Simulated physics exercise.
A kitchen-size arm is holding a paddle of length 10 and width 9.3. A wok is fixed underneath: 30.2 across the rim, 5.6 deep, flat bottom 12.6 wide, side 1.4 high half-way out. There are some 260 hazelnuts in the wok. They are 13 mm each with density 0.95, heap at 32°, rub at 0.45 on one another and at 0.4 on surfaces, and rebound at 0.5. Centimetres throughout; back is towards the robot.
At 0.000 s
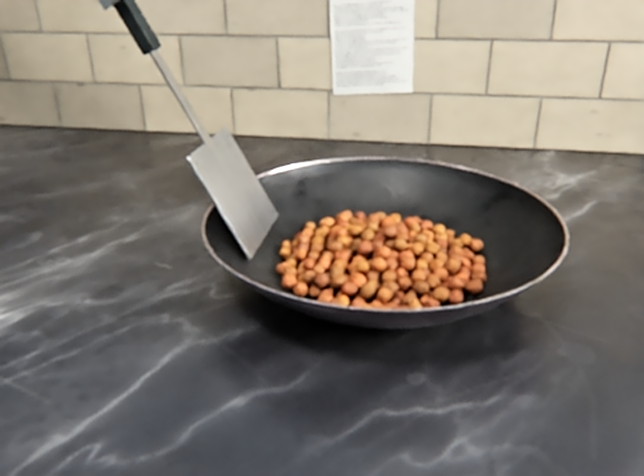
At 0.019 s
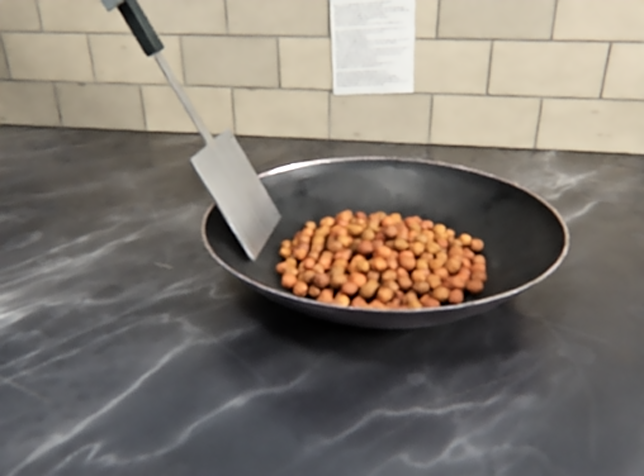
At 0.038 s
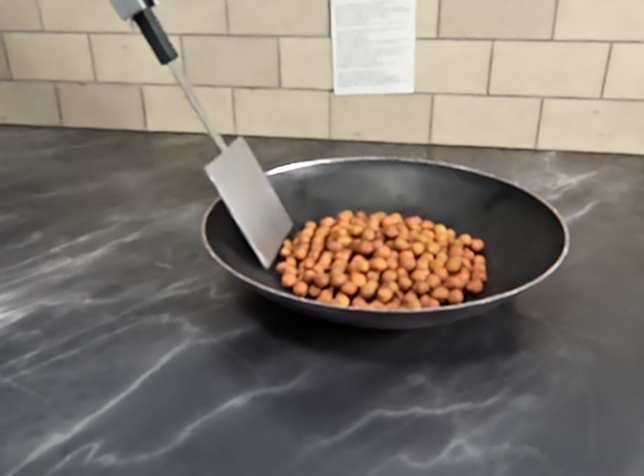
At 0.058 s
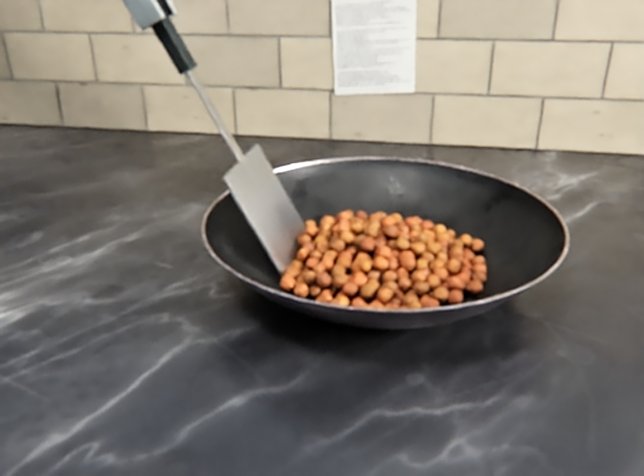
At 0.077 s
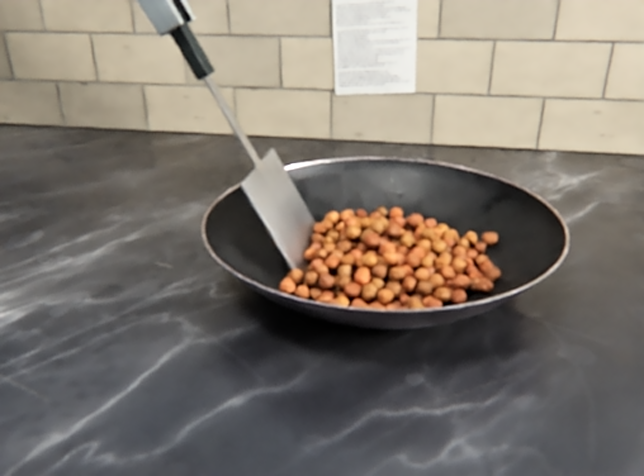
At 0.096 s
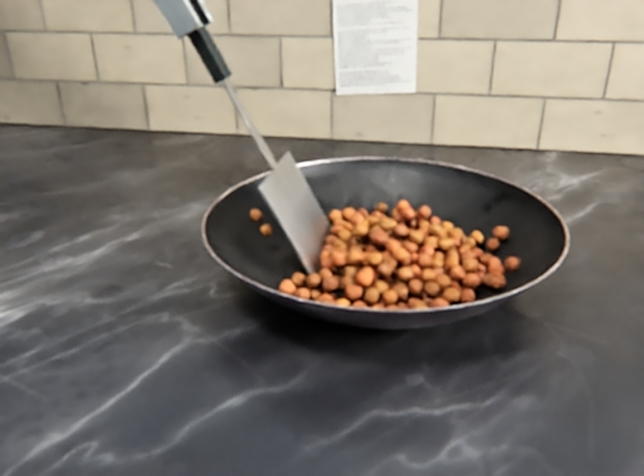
The footage shows a metal paddle on a mechanical arm inside the left of a dark wok on a marbled counter, moving rightward into a heap of hazelnuts, shifting the pile right while a few nuts sit apart behind the blade.
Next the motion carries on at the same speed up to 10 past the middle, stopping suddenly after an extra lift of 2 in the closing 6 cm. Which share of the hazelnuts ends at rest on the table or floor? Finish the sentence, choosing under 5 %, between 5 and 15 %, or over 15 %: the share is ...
The share is over 15 %.
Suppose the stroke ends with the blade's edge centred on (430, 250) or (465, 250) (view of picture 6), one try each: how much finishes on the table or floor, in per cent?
Respectively about 0 and 5 percent end on the table or floor.
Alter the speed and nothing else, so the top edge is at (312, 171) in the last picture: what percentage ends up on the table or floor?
I'd say around 40 per cent.
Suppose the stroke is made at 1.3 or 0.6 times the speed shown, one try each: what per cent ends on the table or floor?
The two tries give roughly 40 and 5 in a hundred.
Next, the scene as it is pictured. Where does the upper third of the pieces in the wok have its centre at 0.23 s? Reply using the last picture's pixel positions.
(483, 237).
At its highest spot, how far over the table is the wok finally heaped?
Near 5.0 centimetres high.
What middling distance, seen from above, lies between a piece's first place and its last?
Somewhere about 6 centimetres, I'd say.
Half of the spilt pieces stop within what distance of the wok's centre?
It's around 26 cm.
By 0.16 s, sloping 62°, highest piece 7 above the table; 263 in the wok.
By 0.23 s, sloping 62°, highest piece 6 above the table; 262 in the wok, 1 on the blade or in flight.
By 0.46 s, sloping 62°, highest piece 7 above the table; 197 in the wok, 44 on the table or floor, 22 on the blade or in flight.
By 1.51 s, sloping 62°, highest piece 4 above the table; 197 in the wok, 66 on the table or floor.
Final count, 197 in the wok, 66 on the table or floor. That is 25 % on the table or floor.
